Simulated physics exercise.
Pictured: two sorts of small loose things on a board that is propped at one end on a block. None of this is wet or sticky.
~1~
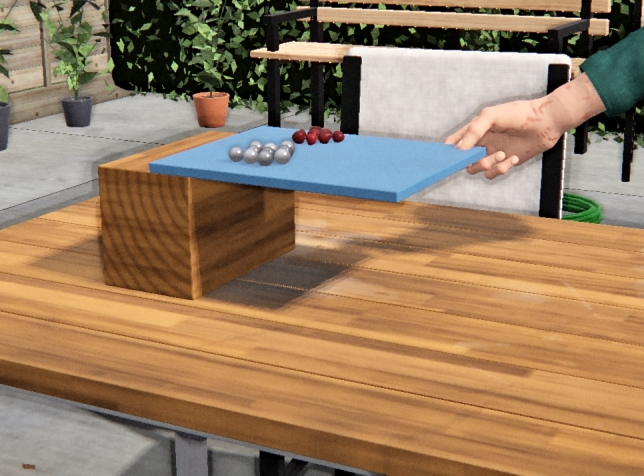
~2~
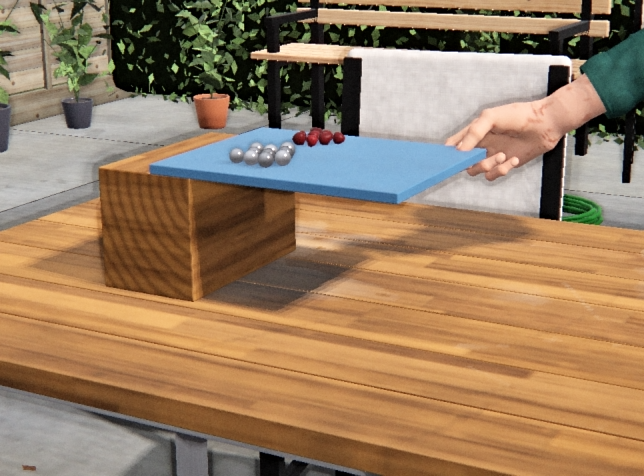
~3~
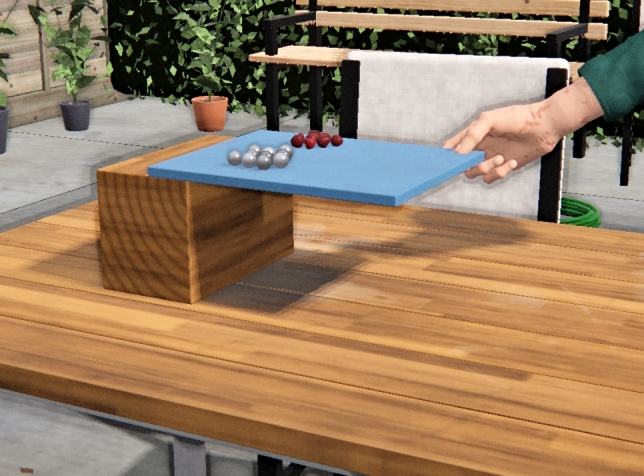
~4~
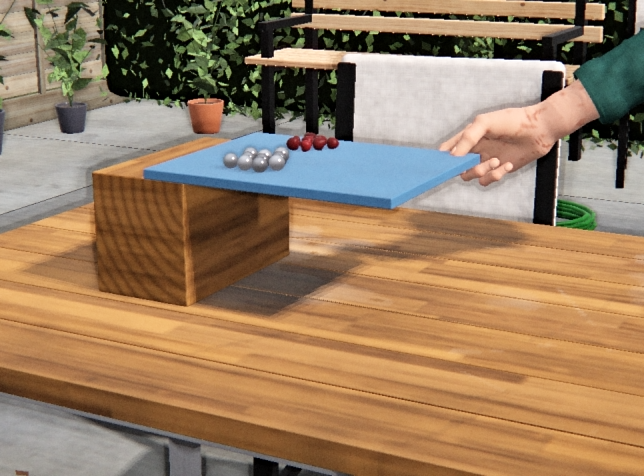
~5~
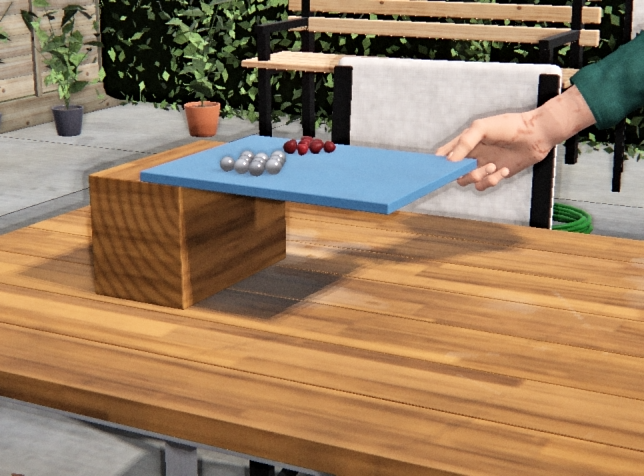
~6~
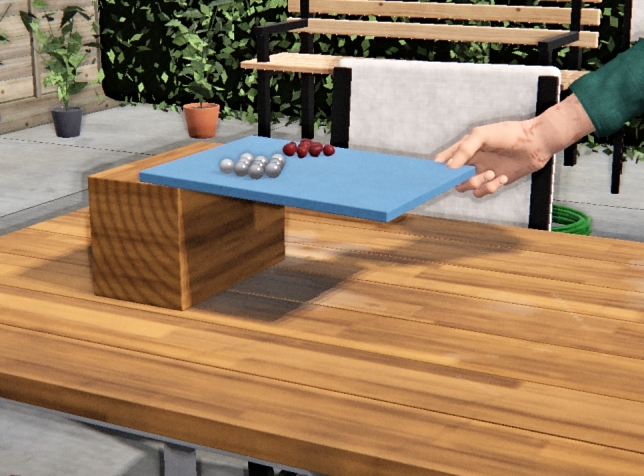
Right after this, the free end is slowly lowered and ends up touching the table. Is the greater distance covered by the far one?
No, by the near one.
Then, 0.55 s after the last picture, board sloping at 15°; front batch all still on the board; back batch all still on the board.
Then, 1.13 s after the last picture, board sloping at 29°; front batch mostly up to a board's length out; back batch mostly less than half a board's length out.
Then, 1.83 s after the last picture, board resting at 35°; front batch mostly more than two board lengths out, about a third gone off the table; back batch mostly less than half a board's length out.
By the end, board resting at 35°; front batch mostly more than two board lengths out, about half gone off the table; back batch mostly less than half a board's length out; the front batch has gone farther.
